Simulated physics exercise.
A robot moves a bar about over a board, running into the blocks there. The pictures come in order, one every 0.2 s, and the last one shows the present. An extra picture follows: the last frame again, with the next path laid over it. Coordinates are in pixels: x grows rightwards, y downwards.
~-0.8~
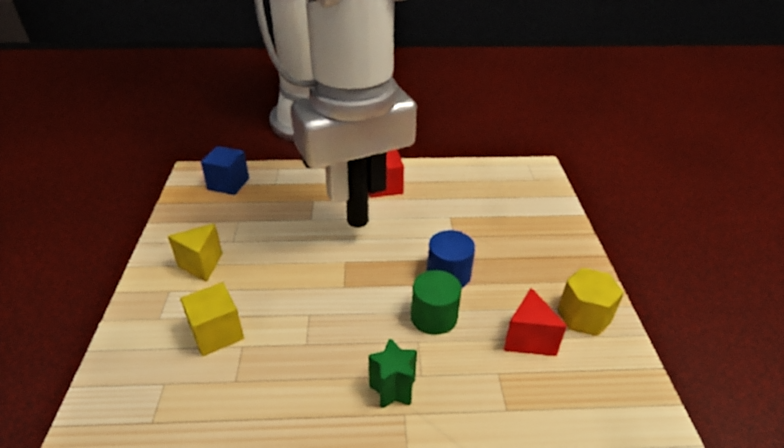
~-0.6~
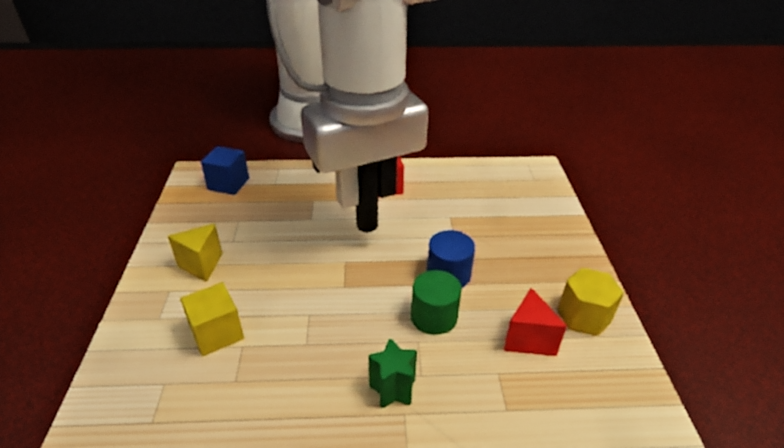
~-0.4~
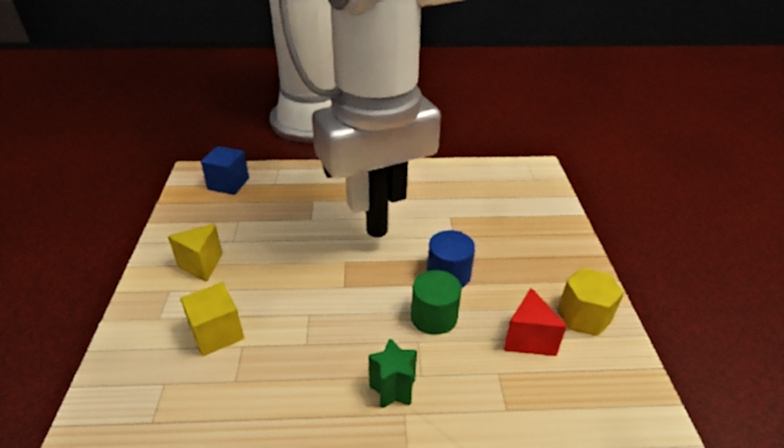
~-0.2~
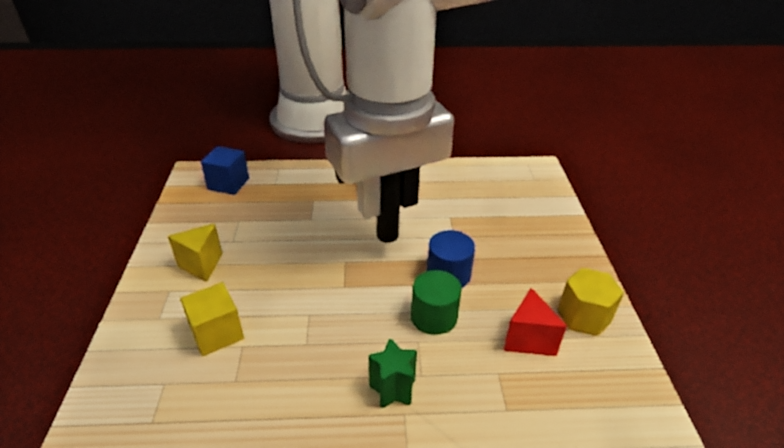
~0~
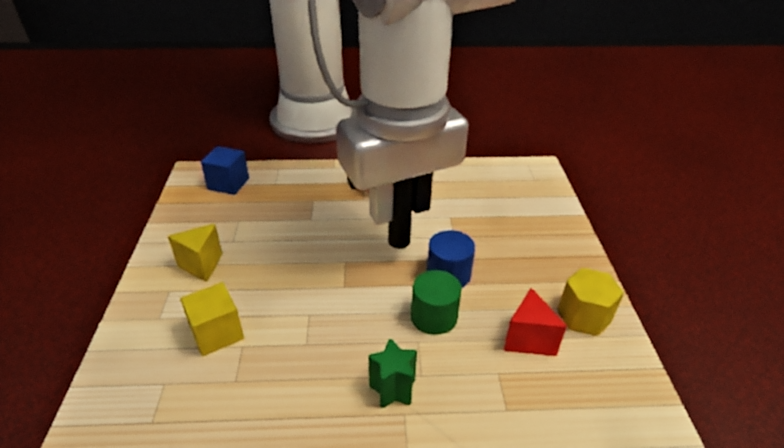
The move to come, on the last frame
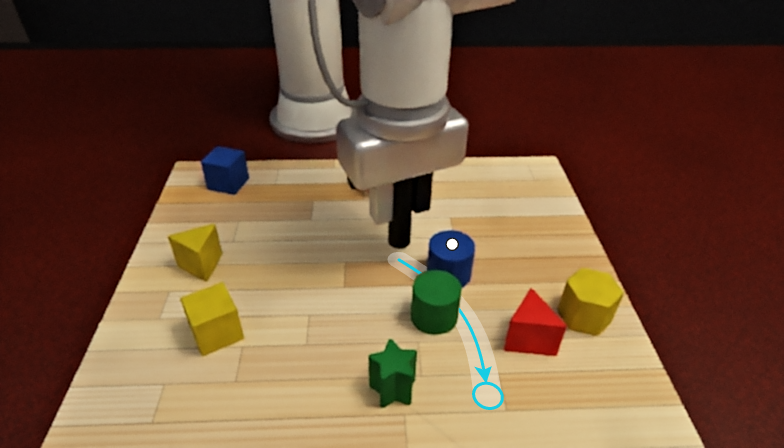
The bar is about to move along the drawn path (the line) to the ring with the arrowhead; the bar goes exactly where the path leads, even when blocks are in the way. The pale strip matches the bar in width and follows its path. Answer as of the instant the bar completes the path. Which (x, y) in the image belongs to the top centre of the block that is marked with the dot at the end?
Somewhere near (481, 254).
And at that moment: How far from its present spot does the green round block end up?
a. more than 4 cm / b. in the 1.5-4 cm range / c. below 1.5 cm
The answer is b.
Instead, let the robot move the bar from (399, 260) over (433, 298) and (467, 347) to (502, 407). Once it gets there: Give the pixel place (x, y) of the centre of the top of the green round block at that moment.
Its top centre is at about (456, 365).
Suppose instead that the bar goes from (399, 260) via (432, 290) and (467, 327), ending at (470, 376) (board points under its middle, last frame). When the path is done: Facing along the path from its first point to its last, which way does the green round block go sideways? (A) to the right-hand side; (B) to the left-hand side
My pick is A.
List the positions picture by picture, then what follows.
Tip of the bar (358, 221), middles of tops, green round block (437, 287), blue round block (452, 244), red triangle (536, 311), in the first picture.
Bar (367, 226), nothing pushed, in the second picture.
Bar (377, 231), nothing pushed, in the third picture.
Bar (388, 236), nothing pushed, in the fourth picture.
Bar (399, 242), green round block (437, 287), blue round block (452, 244), red triangle (536, 311), in the fifth picture.
The line goes from (399, 260) over (442, 291) and (474, 336) to (488, 396); the dot is on the blue round block.
The first path, step by step. One third of the way, bar (444, 273); blue round block (478, 252).
Two thirds of the way, bar (477, 319); green round block (442, 315); blue round block (481, 254).
At the end, bar (492, 378); green round block (443, 316); blue round block (481, 254); red triangle unmoved.
